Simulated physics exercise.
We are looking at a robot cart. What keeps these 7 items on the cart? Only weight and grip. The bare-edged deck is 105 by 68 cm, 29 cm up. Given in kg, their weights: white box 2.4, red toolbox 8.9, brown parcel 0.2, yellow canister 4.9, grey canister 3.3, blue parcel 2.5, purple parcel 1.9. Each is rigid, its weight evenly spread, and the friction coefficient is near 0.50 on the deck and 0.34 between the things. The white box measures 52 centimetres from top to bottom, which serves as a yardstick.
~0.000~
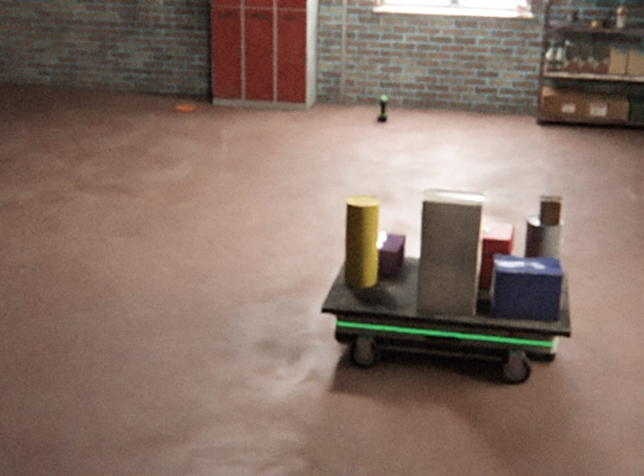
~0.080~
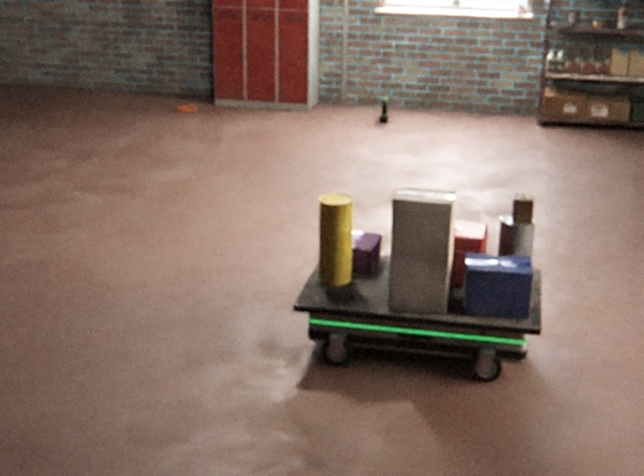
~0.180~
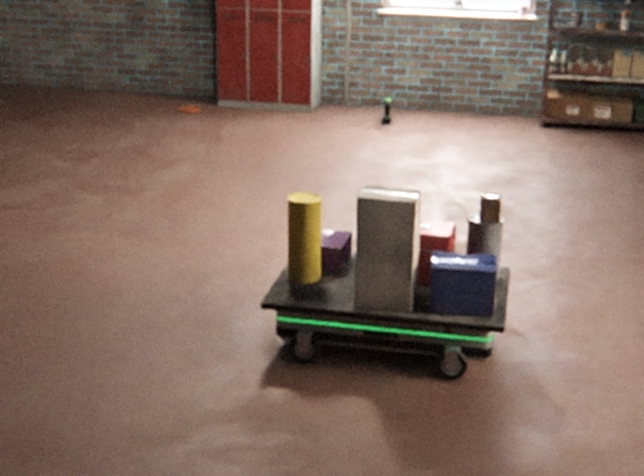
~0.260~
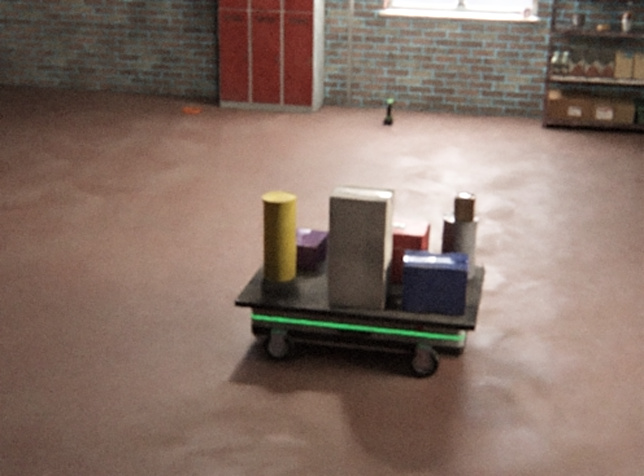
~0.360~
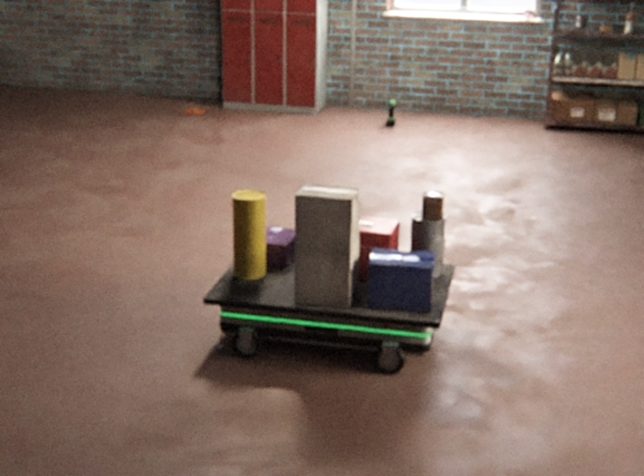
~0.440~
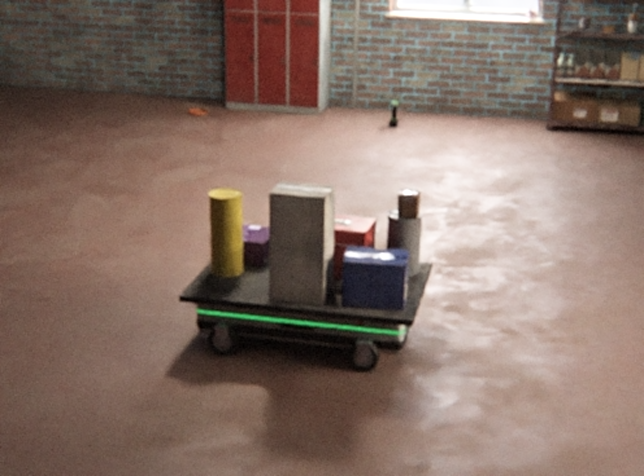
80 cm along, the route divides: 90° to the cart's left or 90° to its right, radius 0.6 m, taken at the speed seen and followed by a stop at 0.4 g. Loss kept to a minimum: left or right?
Right.
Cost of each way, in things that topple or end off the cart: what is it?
With a left turn it's 5; with a right turn it's 3.
Turning left. At 0.84 s, cart has run 126 cm, turned 30°; purple parcel now off the cart; white box leaning 9° near (190, 244); red toolbox slid 3 cm near (200, 248).
After 1.34 s, cart has run 201 cm, turned 90°; white box leaning 41° near (106, 302); red toolbox slid 12 cm near (63, 318); grey canister leaning 3°.
After 1.64 s, cart has run 231 cm, turned 90°; grey canister now off the cart; white box leaning 41° near (72, 334); red toolbox slid 12 cm near (28, 349).
At rest (2.6 s), off the cart, brown parcel, yellow canister, grey canister and purple parcel; tipped over on the cart, white box; not toppled but over 10 cm from the start, red toolbox; the last one in place, give or take 10 cm. In the last view, white box near (70, 337), red toolbox near (25, 352).
Turning right instead, white box, yellow canister and purple parcel tipped over or off the cart, 3 of 7 in all.
